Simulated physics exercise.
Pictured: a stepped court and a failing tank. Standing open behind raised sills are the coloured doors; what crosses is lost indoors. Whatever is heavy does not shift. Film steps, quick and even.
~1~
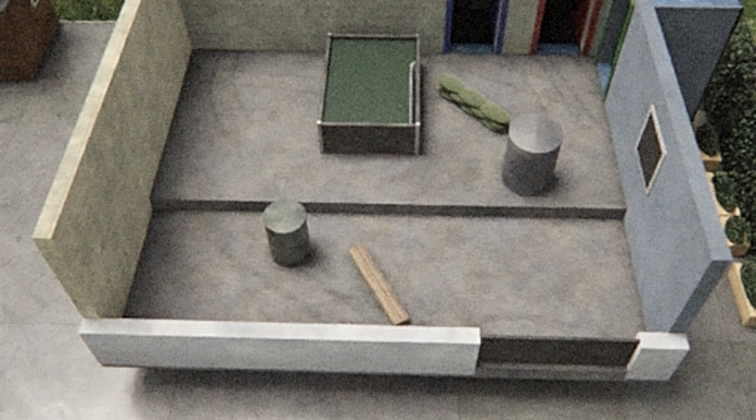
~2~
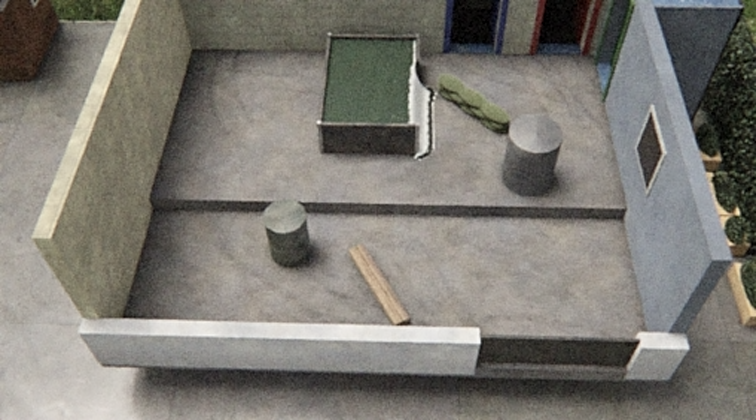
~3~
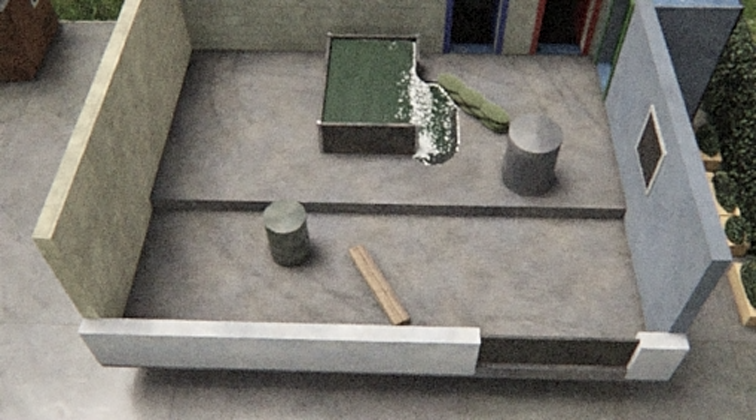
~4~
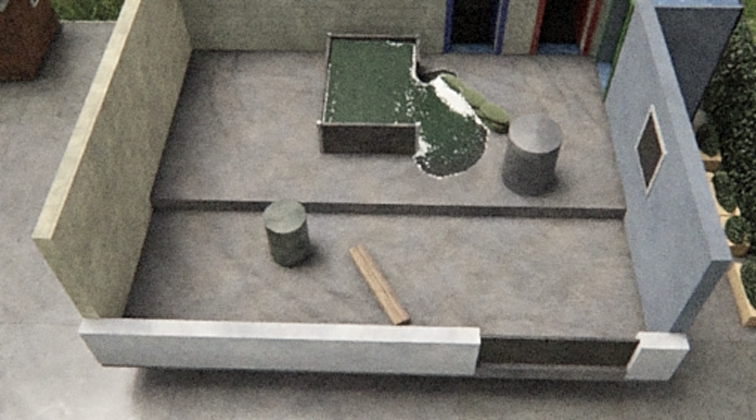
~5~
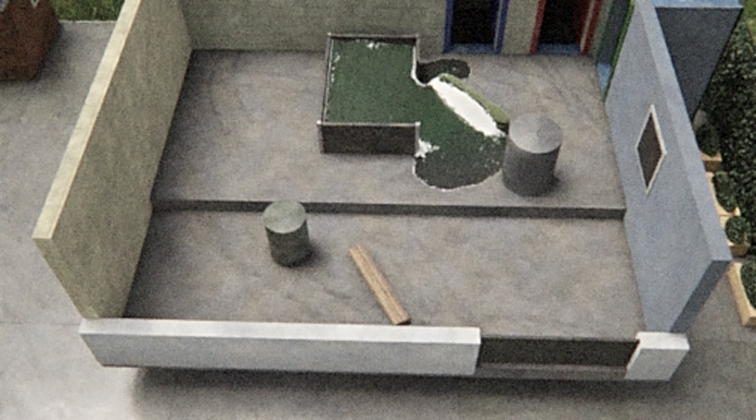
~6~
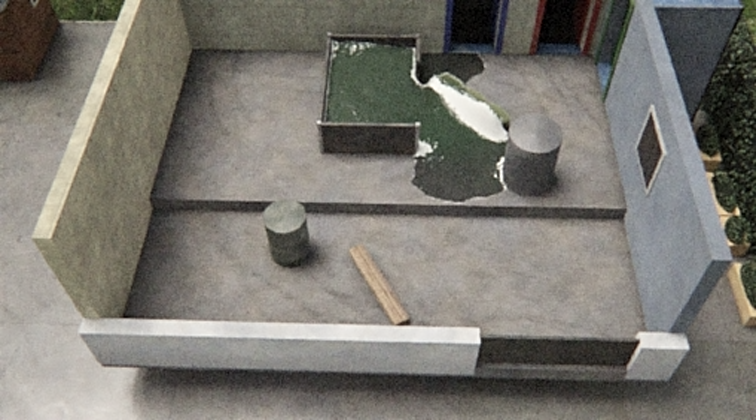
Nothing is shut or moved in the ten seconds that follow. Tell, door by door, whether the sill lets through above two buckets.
Result: The blue door will break the limit; the red door will break the limit; the green door will respect the limit.
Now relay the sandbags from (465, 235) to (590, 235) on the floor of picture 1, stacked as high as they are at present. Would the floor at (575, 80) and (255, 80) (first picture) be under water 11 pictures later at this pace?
The first point ends up inundated and the second still bare.
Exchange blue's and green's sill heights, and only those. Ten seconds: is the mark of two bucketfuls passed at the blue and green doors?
Blue door: Not enough; green door: Too much.
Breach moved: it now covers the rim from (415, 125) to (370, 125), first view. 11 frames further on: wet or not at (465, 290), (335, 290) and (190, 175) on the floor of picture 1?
In the order given: Swamped, swamped and untouched.
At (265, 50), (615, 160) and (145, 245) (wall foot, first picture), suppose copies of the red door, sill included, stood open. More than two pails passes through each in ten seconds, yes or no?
In that order: Takes less, lets more in, lets less in.
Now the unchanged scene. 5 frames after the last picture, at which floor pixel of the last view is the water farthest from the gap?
I'd go with roughly (623, 193).
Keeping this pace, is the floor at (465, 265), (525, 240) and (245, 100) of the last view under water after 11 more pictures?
Lab note, in the order given: Wet through, wet through, unwetted.
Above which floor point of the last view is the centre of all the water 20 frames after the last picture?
I'd place it roughly at (465, 165).
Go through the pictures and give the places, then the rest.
The first frame shows still water in the water tank at (371, 81).
In the second frame, the front is at (425, 89), out from the gap at (415, 113).
In the third frame, water pours out at (415, 114) and has run to (438, 84).
In the fourth frame, the front is at (447, 74), out from the gap at (415, 114).
In the fifth frame, water pours out at (415, 114) and has run to a hidden place.
In the sixth frame, the front is at a hidden place, out from the gap at (415, 114).
A moment on, water covers 15 % of the floor; the blue door under two buckets in, the red door not reached, the green door not reached.
Next, water covers 35 % of the floor; the blue door under two buckets in, the red door not reached, the green door wet at the sill, nothing in.
Then, water covers 50 % of the floor; the blue door over two buckets in, the red door over two buckets in, the green door under two buckets in.
Later, water covers 65 % of the floor; the blue door over two buckets in, the red door over two buckets in, the green door under two buckets in.
In the end, water covers 75 % of the floor; the blue door over two buckets in, the red door over two buckets in, the green door under two buckets in.
